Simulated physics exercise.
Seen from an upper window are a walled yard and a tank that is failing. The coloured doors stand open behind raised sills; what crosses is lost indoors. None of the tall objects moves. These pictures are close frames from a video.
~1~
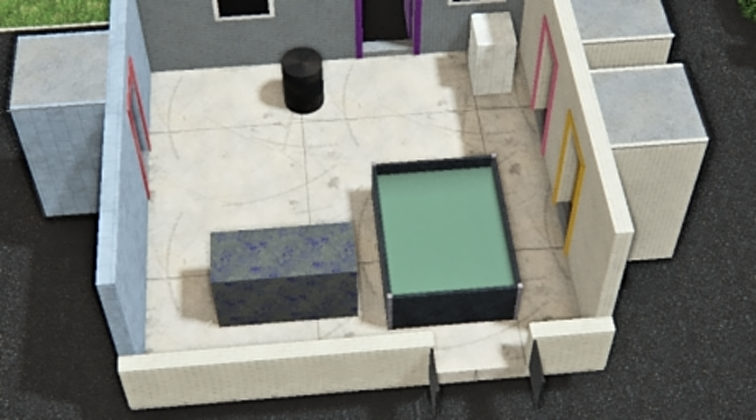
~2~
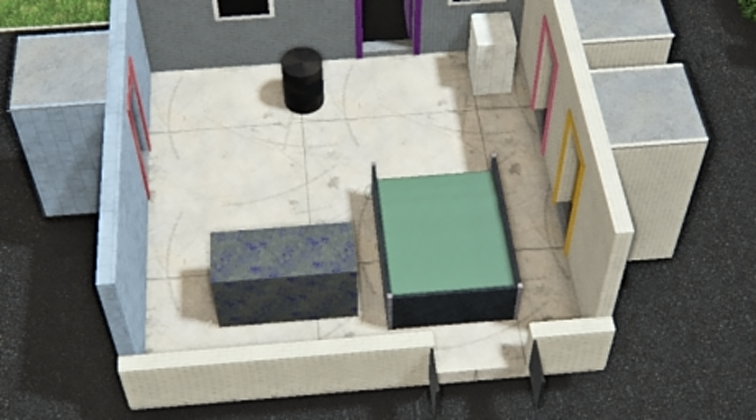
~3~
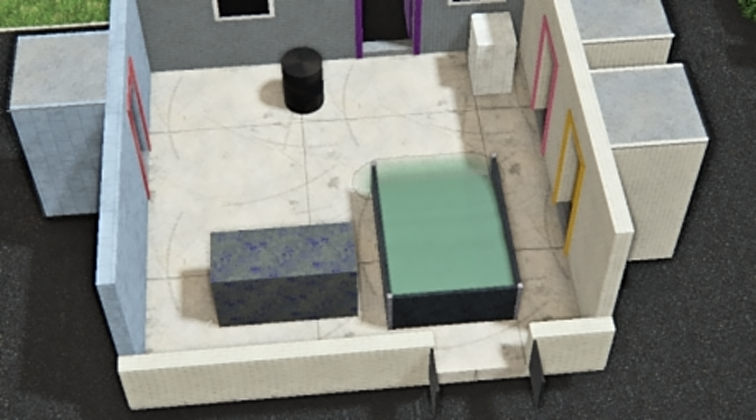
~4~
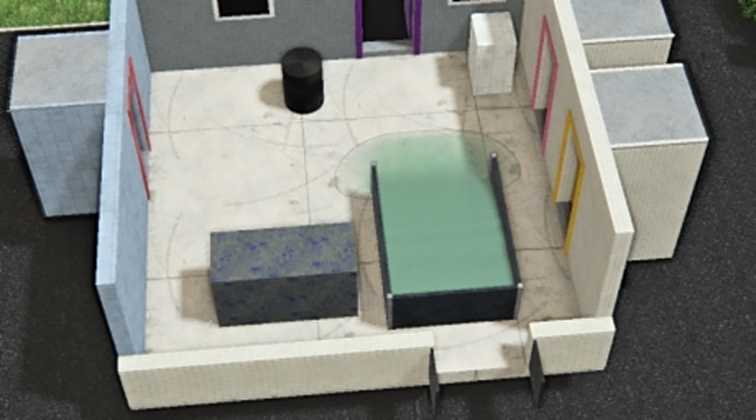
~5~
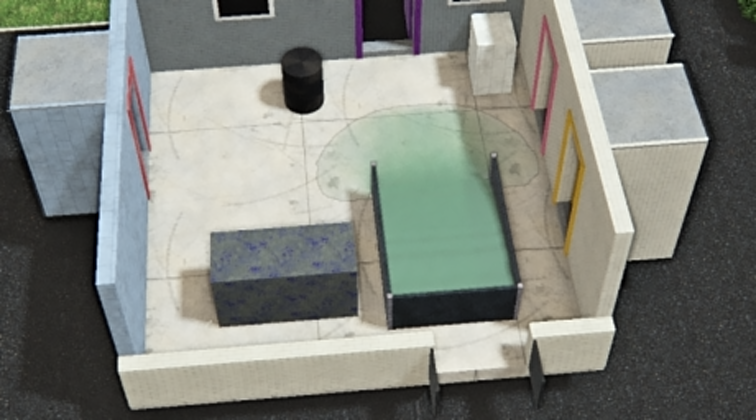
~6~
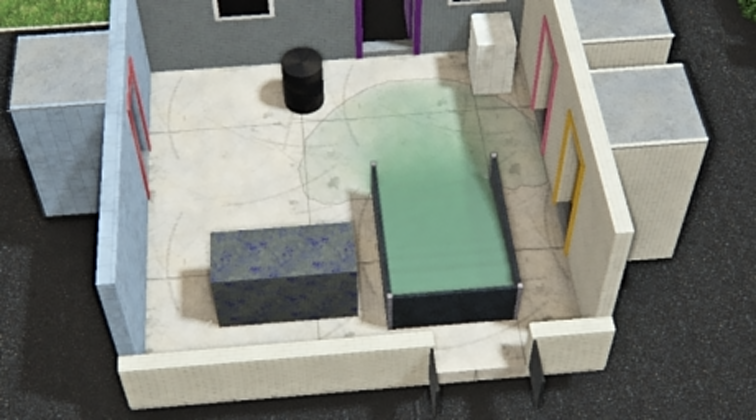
Green water pours from the far side of a dark-walled open tank at the right of a walled yard, seen from high above, once that side's wall is gone. A mottled grey-blue block sits left of the tank, a black barrel stands behind, and a pale box, purple, pink, yellow and red doorways line the walls. The water fans out thinly across the pale floor toward the back, while the camera stays still.
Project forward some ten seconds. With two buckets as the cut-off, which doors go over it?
Door by door: The red door goes over two buckets; the yellow door stays within two buckets; the purple door goes over two buckets; the pink door goes over two buckets.
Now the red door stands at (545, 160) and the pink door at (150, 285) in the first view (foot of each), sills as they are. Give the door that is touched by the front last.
The one in pink comes last.
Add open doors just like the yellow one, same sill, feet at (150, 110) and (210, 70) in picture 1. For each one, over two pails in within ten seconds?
Order as asked: Gets beyond it, remains below.
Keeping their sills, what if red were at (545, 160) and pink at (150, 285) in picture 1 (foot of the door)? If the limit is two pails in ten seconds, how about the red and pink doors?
Check: Red one comes out above / pink one comes out above.
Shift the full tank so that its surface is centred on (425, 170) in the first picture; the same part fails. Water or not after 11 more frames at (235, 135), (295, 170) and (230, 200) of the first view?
In that order: Reached by the flood, not reached, not reached.
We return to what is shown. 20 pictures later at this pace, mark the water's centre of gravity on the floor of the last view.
About (396, 140).
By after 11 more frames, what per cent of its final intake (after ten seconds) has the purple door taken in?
It works out at roughly 50 percent of the ten-second total.
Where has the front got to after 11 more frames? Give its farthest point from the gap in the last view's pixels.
Estimated pixel: (193, 74).
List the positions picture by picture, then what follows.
The open tank at (444, 227) is whole and still, in the first frame.
Water pours out on the open tank's far side and has run to (368, 196), in the second frame.
Water pours out on the open tank's far side and has run to (359, 177), in the third frame.
The front is at (353, 155), out from the gap on the open tank's far side, in the fourth frame.
The front is at (356, 125), out from the gap on the open tank's far side, in the fifth frame.
The front is at (387, 86), out from the gap on the open tank's far side, in the sixth frame.
A moment on, water covers 35 % of the floor; the red door not reached, the yellow door not reached, the purple door over two buckets in, the pink door under two buckets in.
Next, water covers 45 % of the floor; the red door not reached, the yellow door not reached, the purple door far over two buckets in, the pink door over two buckets in.
Then, water covers 50 % of the floor; the red door wet at the sill, nothing in, the yellow door not reached, the purple door far over two buckets in, the pink door far over two buckets in.
Later, water covers 85 % of the floor; the red door under two buckets in, the yellow door wet at the sill, nothing in, the purple door far over two buckets in, the pink door far over two buckets in.
In the end, water covers 100 % of the floor; the red door over two buckets in, the yellow door wet at the sill, nothing in, the purple door far over two buckets in, the pink door far over two buckets in.
